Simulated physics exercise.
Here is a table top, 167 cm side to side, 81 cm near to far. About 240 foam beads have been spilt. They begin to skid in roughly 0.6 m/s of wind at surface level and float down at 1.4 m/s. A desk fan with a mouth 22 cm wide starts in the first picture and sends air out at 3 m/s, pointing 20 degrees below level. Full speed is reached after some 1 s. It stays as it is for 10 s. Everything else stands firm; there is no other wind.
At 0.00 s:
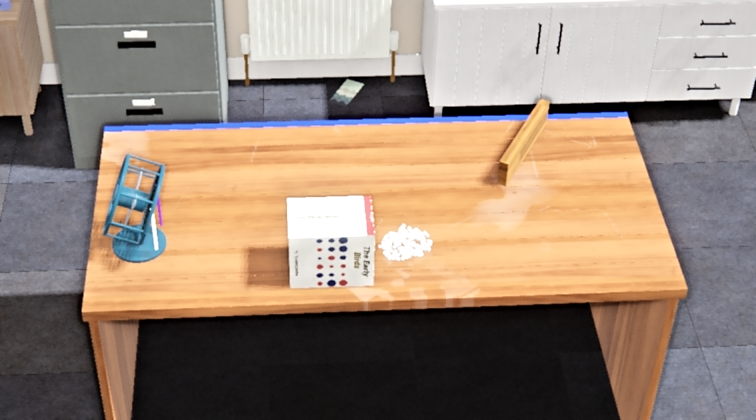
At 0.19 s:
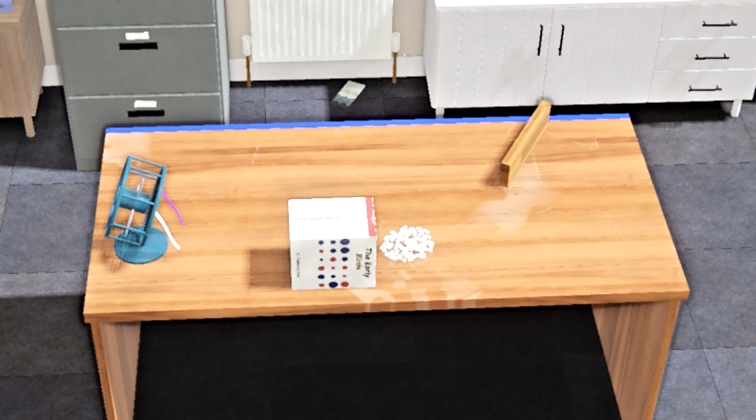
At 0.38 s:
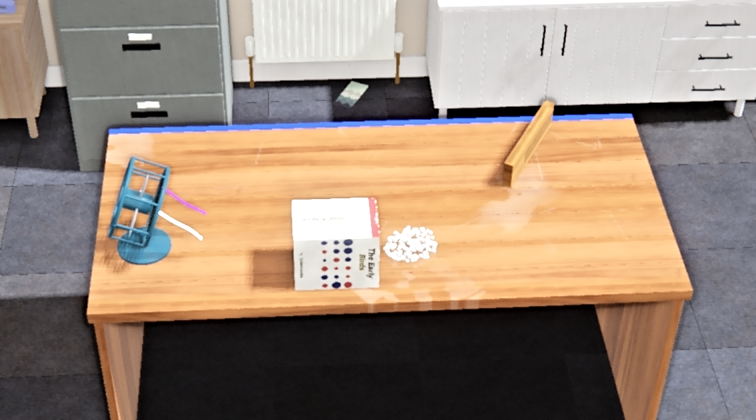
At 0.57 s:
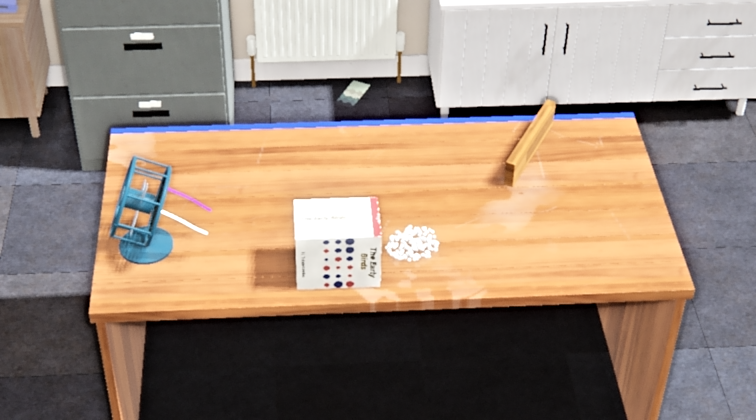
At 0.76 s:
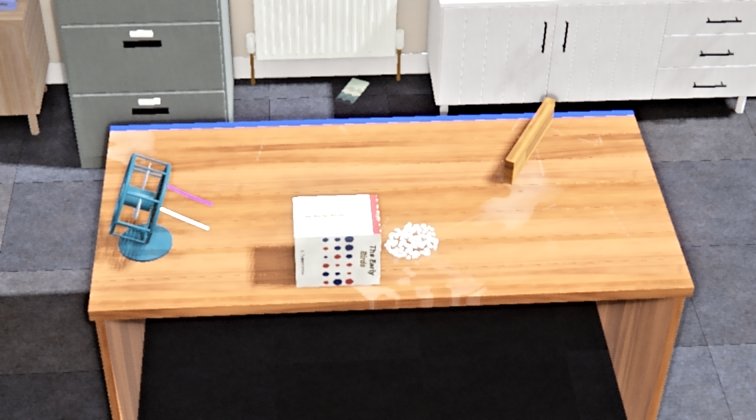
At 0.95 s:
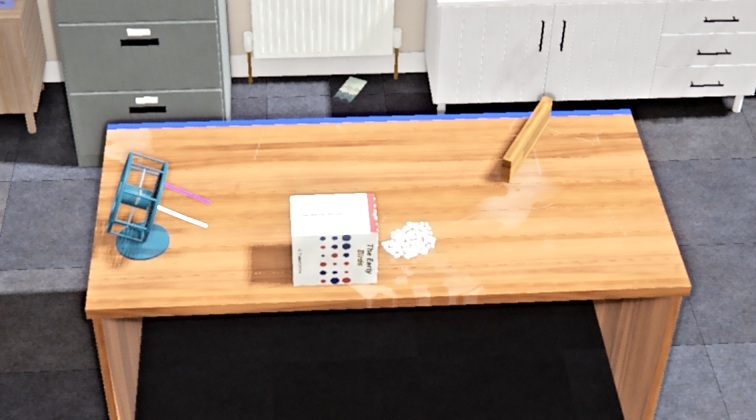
In an office with a dark tiled floor, a wooden table is seen from above its front edge, with a grey filing cabinet, radiator and white cupboards behind. A teal desk fan is at left, a white dotted book near the middle, white foam beads beside it, and a golden-brown board at back right. The fan's pink and white ribbons lift and stream rightward, then the beads barely stir, while the camera sways slightly.
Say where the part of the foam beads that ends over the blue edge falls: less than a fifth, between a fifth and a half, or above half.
Of the foam beads, not even a fifth end over the blue edge.
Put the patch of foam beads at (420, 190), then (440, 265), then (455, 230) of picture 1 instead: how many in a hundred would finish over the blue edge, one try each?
In turn about 90 %, 0 %, 0 %.
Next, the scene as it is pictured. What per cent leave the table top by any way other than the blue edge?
Near 60 %.
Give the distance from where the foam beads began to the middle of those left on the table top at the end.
Roughly 10 cm.
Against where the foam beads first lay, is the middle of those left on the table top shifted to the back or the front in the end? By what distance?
To the front, by about 5 cm.
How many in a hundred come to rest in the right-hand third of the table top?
Near 5 %.
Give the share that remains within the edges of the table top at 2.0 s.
Some 70 per cent.
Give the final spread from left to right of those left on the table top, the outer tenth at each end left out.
Roughly 30 cm.
After 2.0 s, 80 % are on the move or not yet settled, 0 % are over the blue edge; the middle of those still in play is near (426, 254).
After 3.2 s, 64 % are on the move or not yet settled, 0 % are over the blue edge; the middle of those still in play is near (425, 258).
After 5.5 s, 49 % are on the move or not yet settled, 0 % are over the blue edge; the middle of those still in play is near (422, 257).
After 10.0 s, at the end, 0 % are over the blue edge; the middle of those still in play is near (420, 258).
